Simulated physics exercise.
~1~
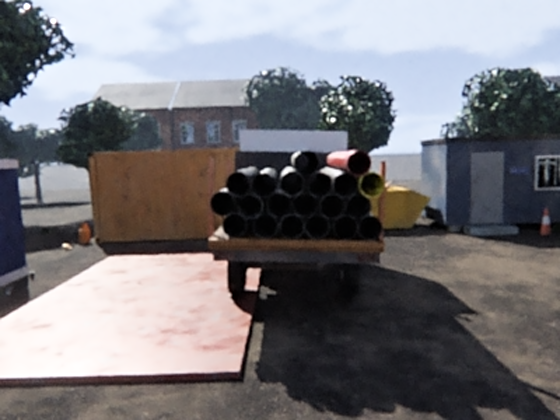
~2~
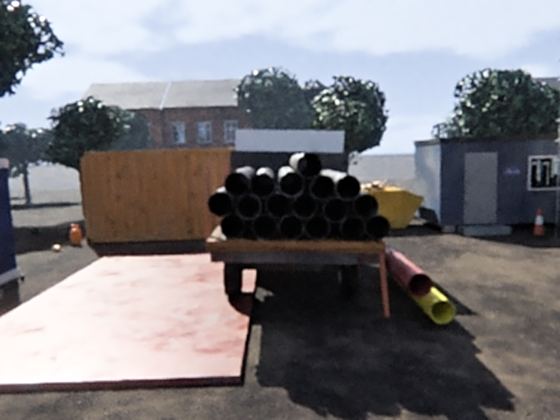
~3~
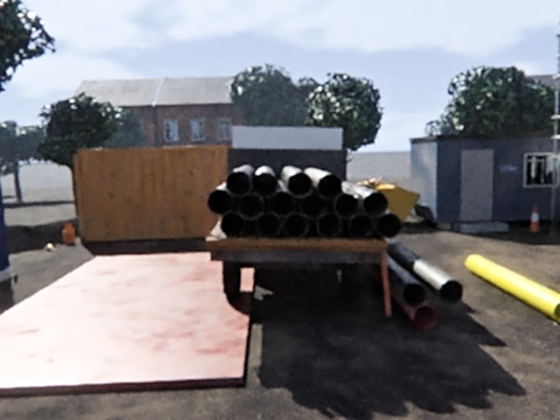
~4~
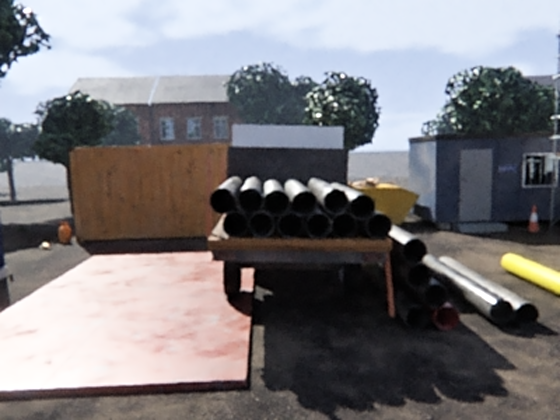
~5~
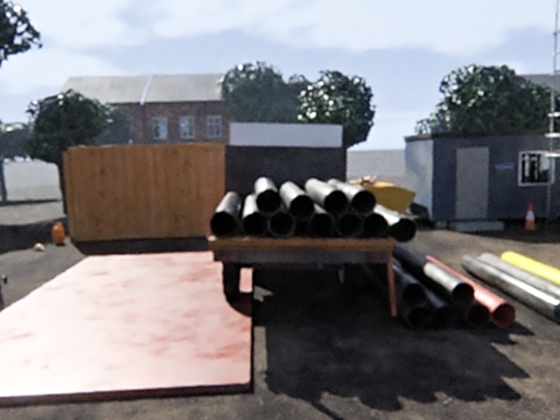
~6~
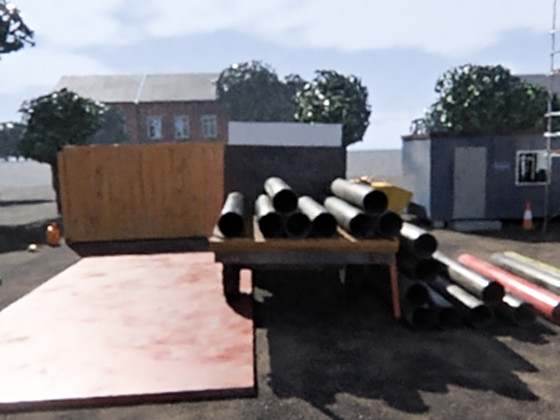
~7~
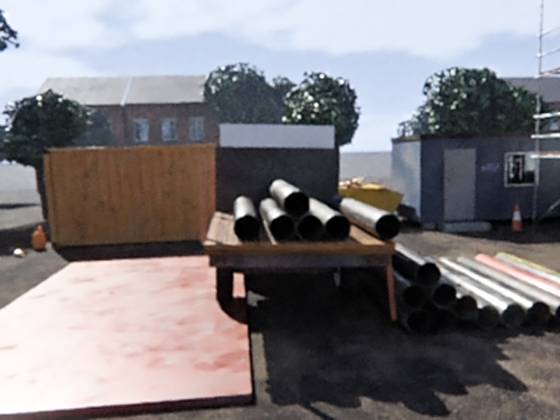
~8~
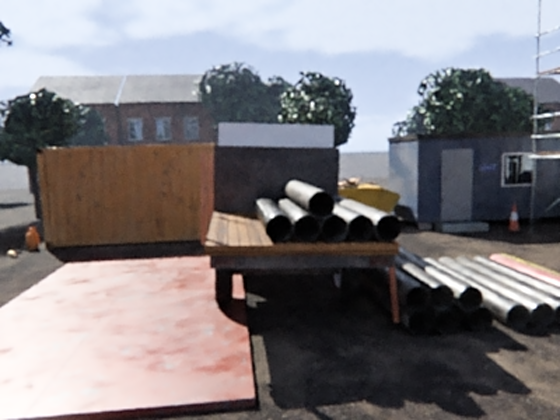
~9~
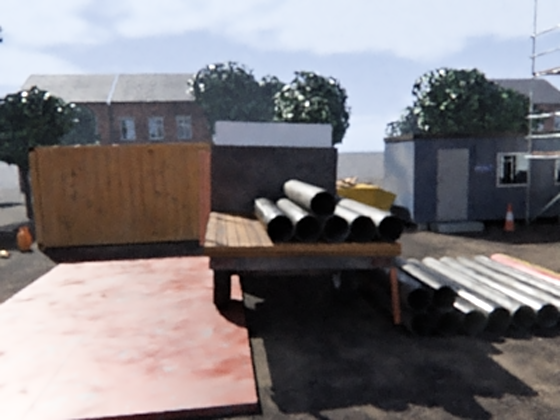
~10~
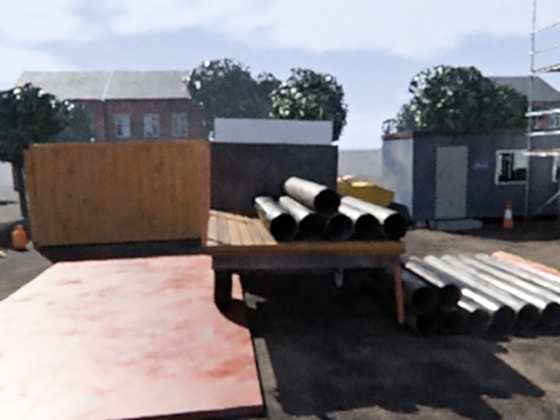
At the start, a stack of dark pipes sits on the flat deck of a parked lorry, with a red pipe on top and a yellow one at the right edge. The right side gives way, and the yellow and red pipes drop off that side to the ground. More dark pipes follow, tumbling over the right edge as the yellow one rolls away to the right. The pile sinks and spreads, and the red pipe rolls outward too. Finally the spill settles, leaving a small heap on the deck and many pipes lying on the ground to the right.
